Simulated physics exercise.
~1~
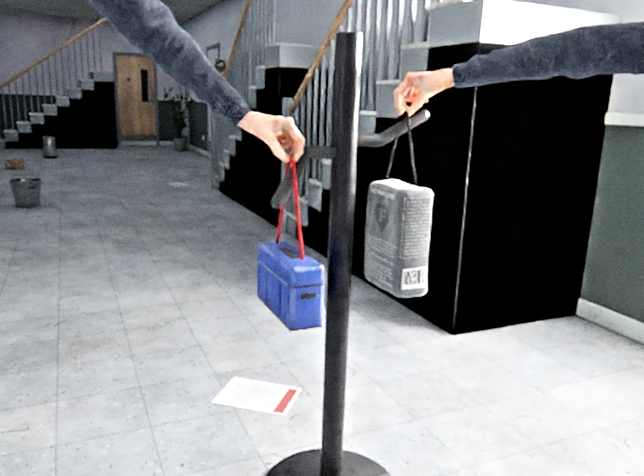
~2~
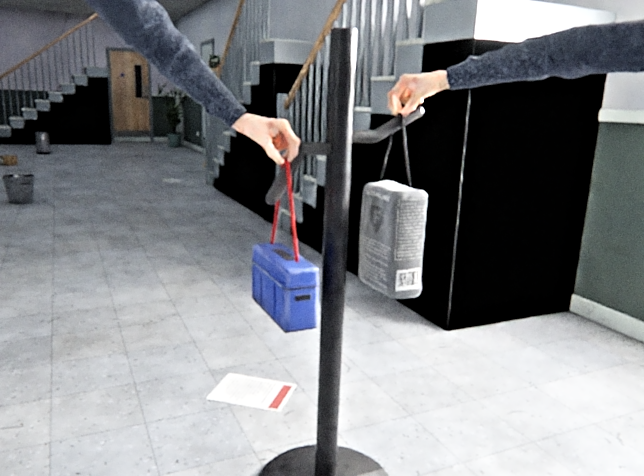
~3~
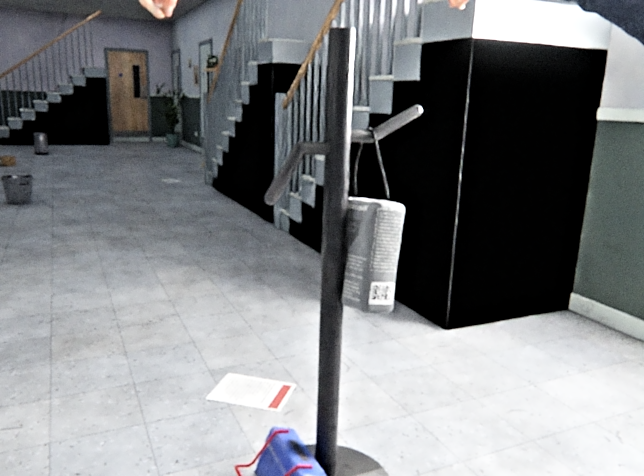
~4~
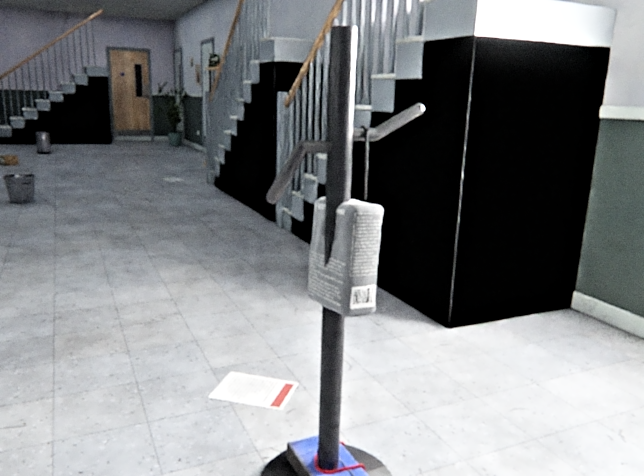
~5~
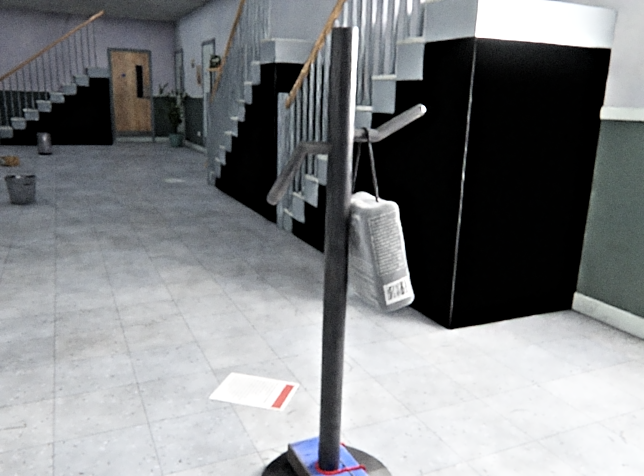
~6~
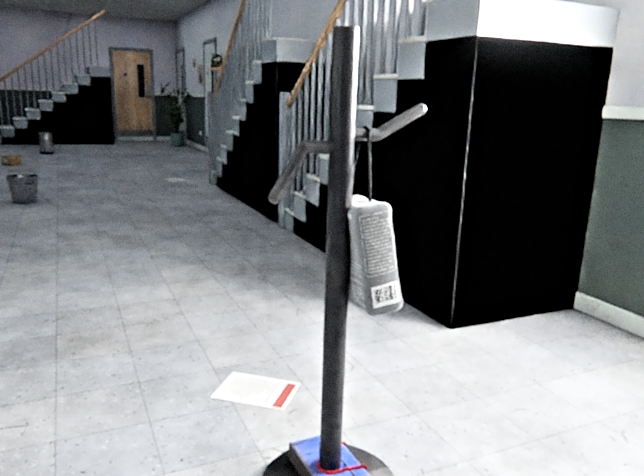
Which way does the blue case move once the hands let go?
The blue case moves down, dropping to the floor at the foot of the stand.
